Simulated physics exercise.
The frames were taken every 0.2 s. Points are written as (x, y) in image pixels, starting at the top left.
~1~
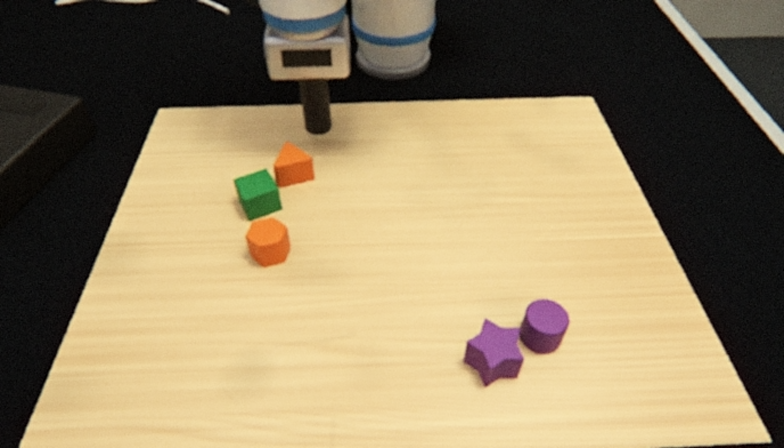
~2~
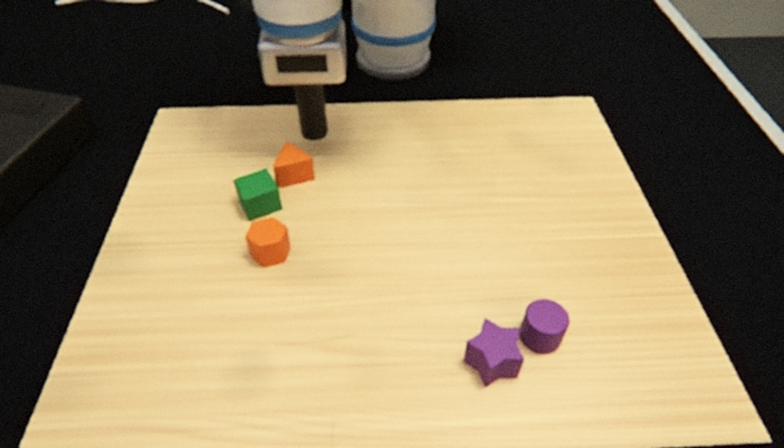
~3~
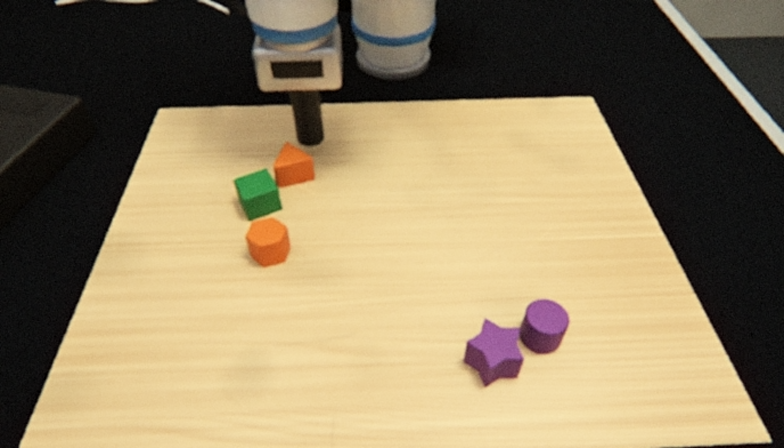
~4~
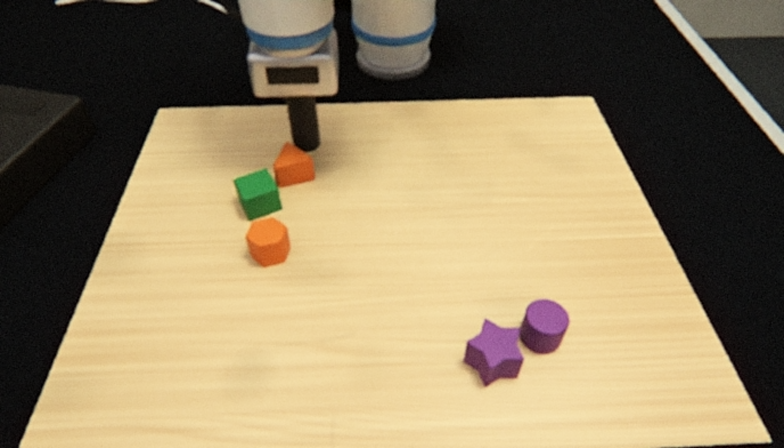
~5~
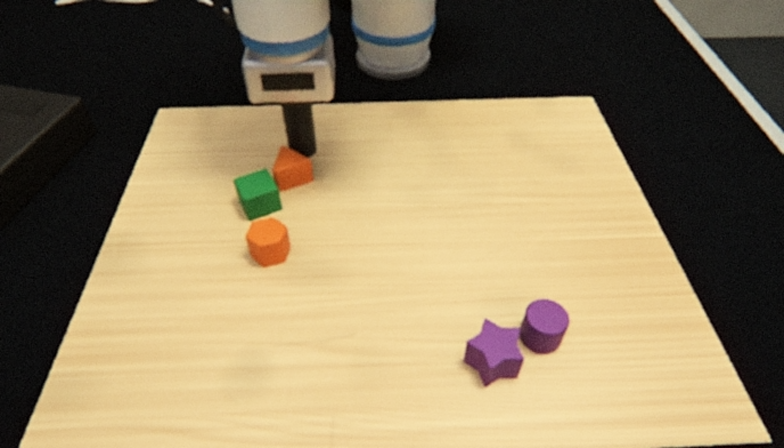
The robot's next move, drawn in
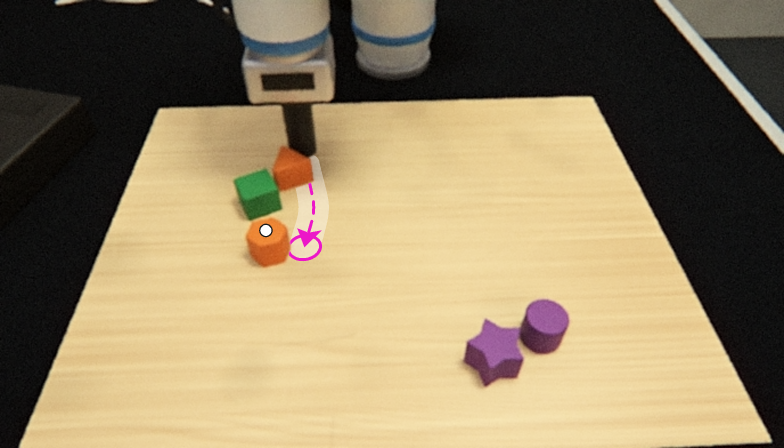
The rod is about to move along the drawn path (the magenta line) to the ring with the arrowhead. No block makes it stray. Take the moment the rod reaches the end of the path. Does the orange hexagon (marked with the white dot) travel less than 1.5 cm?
It seems so.
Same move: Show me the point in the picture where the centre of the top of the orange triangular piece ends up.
Pixel (275, 206).
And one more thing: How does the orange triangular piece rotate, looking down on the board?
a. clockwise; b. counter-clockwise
My pick is a.
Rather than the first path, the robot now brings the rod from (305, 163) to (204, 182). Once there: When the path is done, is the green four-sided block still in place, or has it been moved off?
That block stands still.
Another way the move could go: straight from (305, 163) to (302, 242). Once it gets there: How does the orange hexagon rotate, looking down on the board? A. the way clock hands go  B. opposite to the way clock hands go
B: Opposite to the way clock hands go.
The drawn path runs from (305, 163) via (313, 201), ending at (304, 247); the dot is on the orange hexagon.
On the path given first. One third of the way, rod at (309, 176); green four-sided block at (250, 187), turned 15° clockwise; orange triangular piece at (289, 183).
Two thirds of the way, rod at (311, 204); green four-sided block at (250, 187), turned 15° clockwise; orange triangular piece at (280, 203), turned 40° clockwise.
At the end, rod at (302, 235); green four-sided block at (250, 187), turned 15° clockwise; orange hexagon not moved; orange triangular piece at (275, 206), turned 55° clockwise.
